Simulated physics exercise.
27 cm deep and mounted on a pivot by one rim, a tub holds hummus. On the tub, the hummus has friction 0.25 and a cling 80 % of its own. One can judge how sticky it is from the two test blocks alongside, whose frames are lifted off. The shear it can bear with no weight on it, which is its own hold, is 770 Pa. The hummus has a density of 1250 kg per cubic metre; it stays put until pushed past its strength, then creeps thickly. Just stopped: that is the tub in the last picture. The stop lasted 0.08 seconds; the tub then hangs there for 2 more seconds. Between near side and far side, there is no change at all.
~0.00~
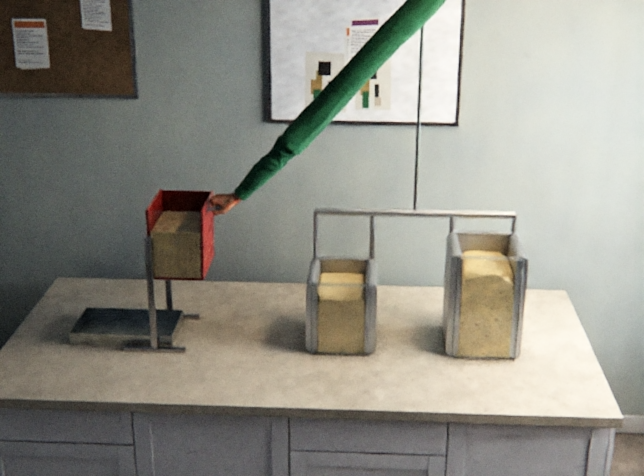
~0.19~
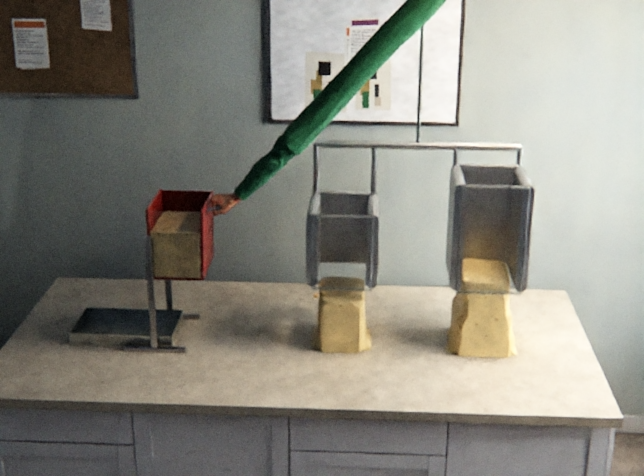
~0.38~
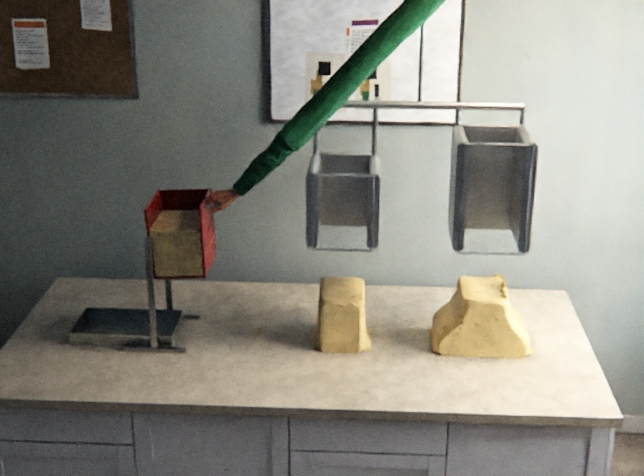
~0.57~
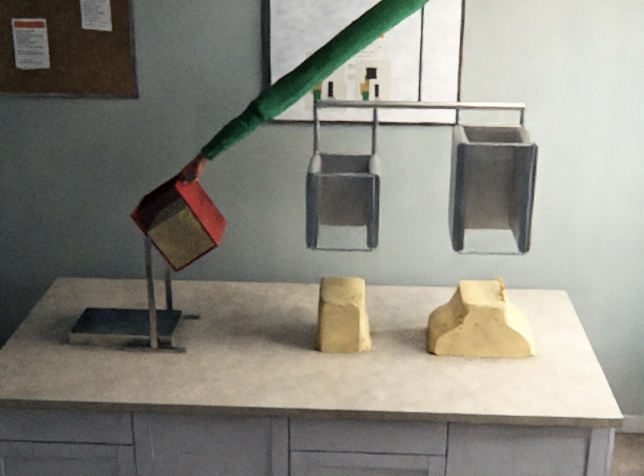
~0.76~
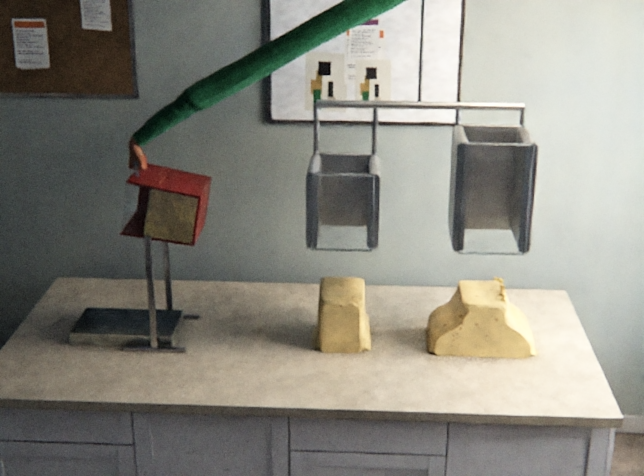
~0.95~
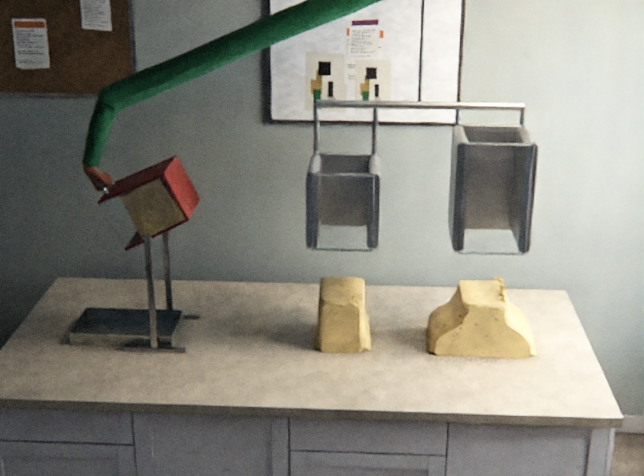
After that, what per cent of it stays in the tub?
Some 0 percent stays in the tub.
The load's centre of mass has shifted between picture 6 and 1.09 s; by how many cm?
Looks like around 4 cm to me.
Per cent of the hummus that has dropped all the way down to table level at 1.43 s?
I'd say close to 0 per cent of it.
After 1.09 s, the tub is at 116 degrees and holds 100 %.
After 1.26 s, the tub is at 116 degrees and holds 79 %.
After 1.43 s, the tub is at 116 degrees and holds 26 %.
After 1.60 s, the tub is at 116 degrees and holds 0 %.
After 2.95 s, the tub is at 116 degrees and holds 0 %.
